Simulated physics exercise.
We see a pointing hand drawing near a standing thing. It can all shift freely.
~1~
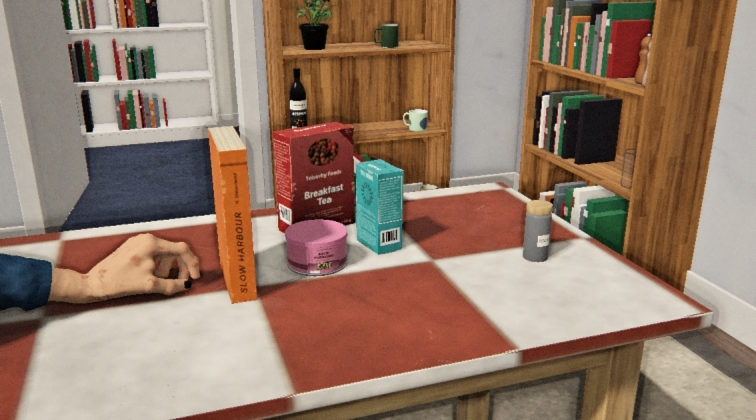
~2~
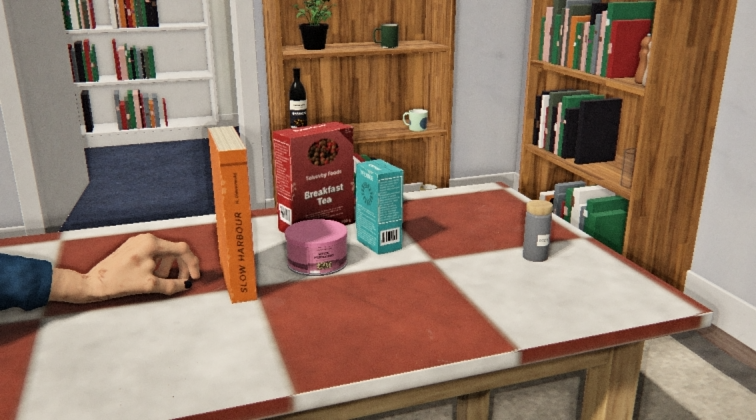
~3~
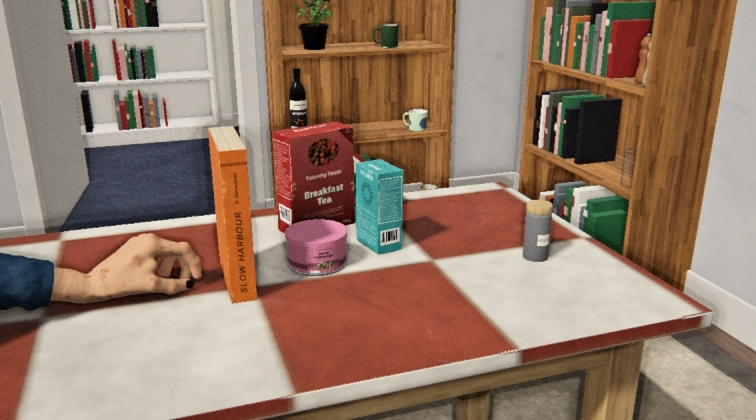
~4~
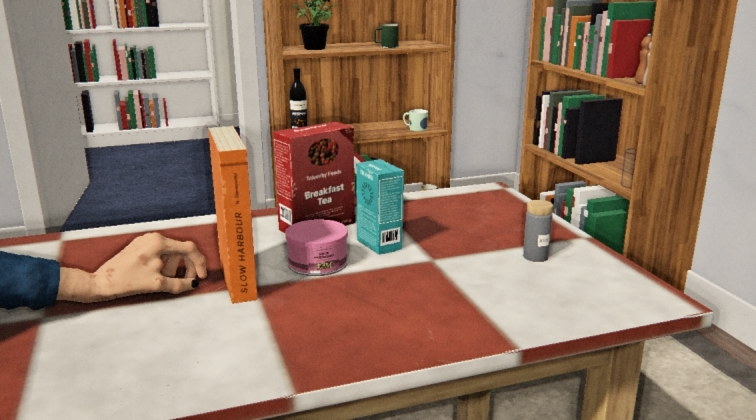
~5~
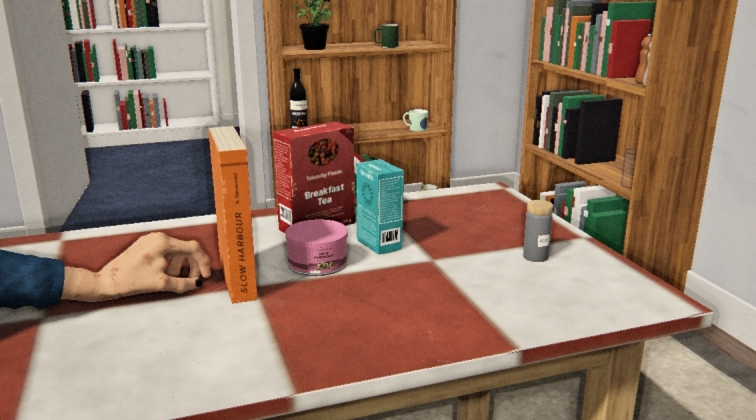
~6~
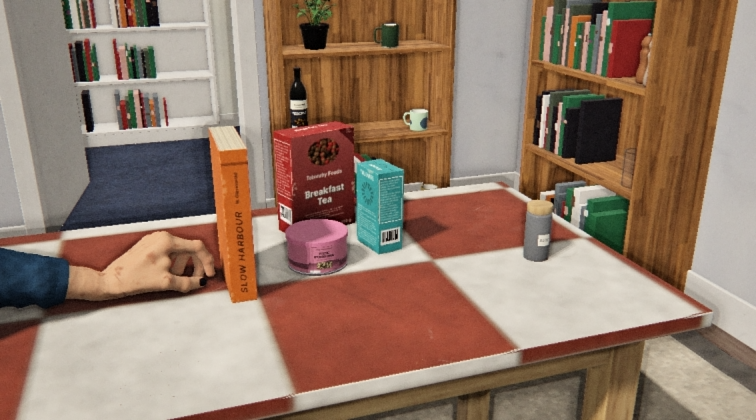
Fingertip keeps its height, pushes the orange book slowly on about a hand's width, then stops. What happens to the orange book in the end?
Holds up.
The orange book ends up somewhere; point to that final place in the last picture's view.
The object ends up somewhere near (309, 203).
Then, 0.70 s after the last picture, orange book slid a little near (263, 209).
Then, 1.20 s after the last picture, orange book slid about its own width near (295, 205).
At rest, moved from the start, orange book. Seen from the same camera at the end, orange book near (309, 203).
